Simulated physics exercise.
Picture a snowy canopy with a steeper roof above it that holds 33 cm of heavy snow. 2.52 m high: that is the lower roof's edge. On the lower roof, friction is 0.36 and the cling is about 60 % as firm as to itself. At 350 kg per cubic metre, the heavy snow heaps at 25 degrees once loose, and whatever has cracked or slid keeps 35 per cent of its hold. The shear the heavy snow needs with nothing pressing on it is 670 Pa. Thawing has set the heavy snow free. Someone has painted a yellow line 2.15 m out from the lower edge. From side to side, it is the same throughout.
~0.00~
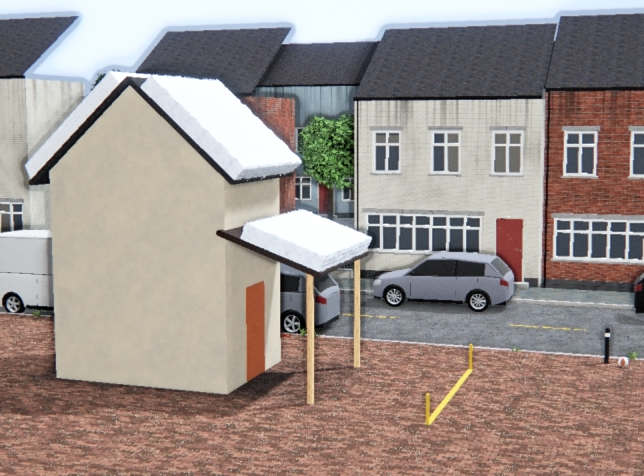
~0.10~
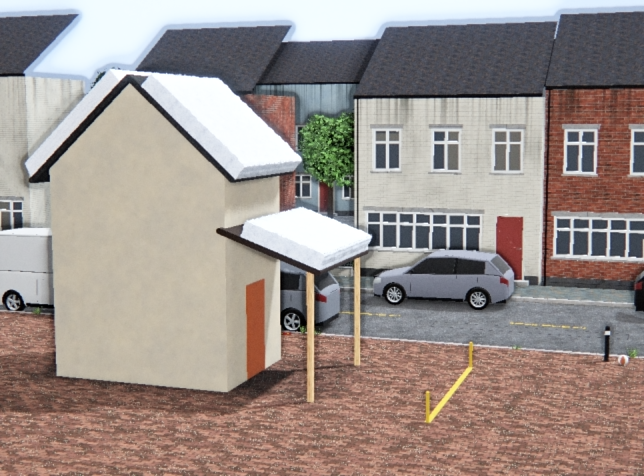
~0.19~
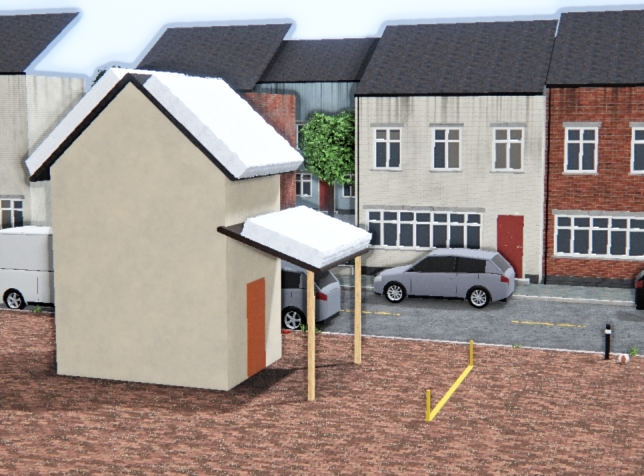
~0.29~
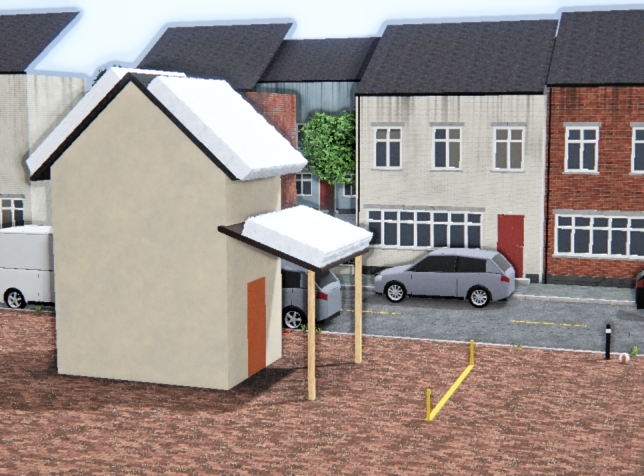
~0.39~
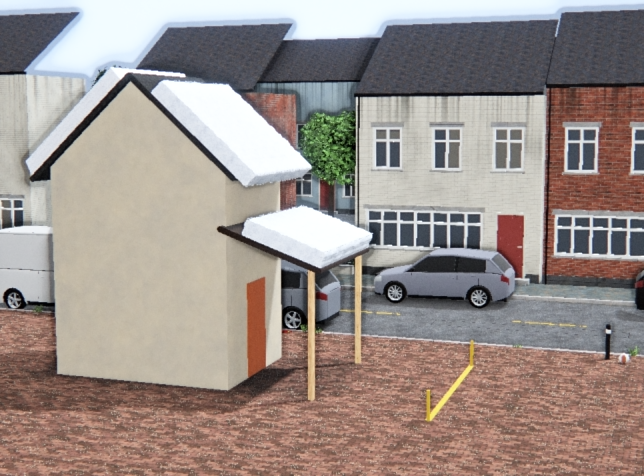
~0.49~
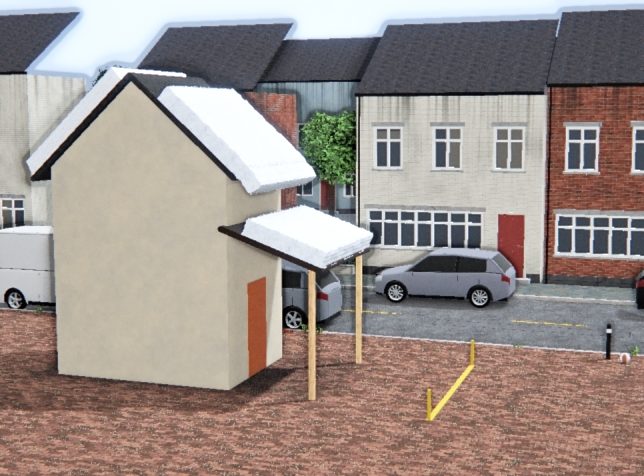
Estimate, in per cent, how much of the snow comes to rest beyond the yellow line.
I would say roughly 30 per cent.
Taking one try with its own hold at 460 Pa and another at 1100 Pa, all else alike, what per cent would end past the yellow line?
First try roughly 35 per cent, second try roughly 16 per cent.
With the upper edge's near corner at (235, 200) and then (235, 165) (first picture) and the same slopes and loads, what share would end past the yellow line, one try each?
Roughly 18 per cent first and 35 per cent second.
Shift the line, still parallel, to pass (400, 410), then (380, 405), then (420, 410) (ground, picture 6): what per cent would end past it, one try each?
In order, some 45, 55 and 40 percent would end past it.
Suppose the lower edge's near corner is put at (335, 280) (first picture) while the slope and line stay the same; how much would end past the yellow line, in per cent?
That would come to roughly 30 %.
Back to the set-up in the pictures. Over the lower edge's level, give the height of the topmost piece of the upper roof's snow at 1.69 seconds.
I'd estimate around 0.9 m up from the lower edge.
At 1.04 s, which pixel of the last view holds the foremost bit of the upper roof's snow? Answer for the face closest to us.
You'll find it close to (310, 236).
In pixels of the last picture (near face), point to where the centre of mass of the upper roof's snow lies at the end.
Near pixel (418, 380).
By 1.04 s, none is below the lower edge and 0 % is past the line.
By 1.69 s, 31 % is below the lower edge and 0 % is past the line.
By 2.35 s, 76 % is below the lower edge and 25 % is past the line.
By 3.00 s, 76 % is below the lower edge and 30 % is past the line.
By 3.40 s, at the end, 76 % is below the lower edge and 30 % is past the line.
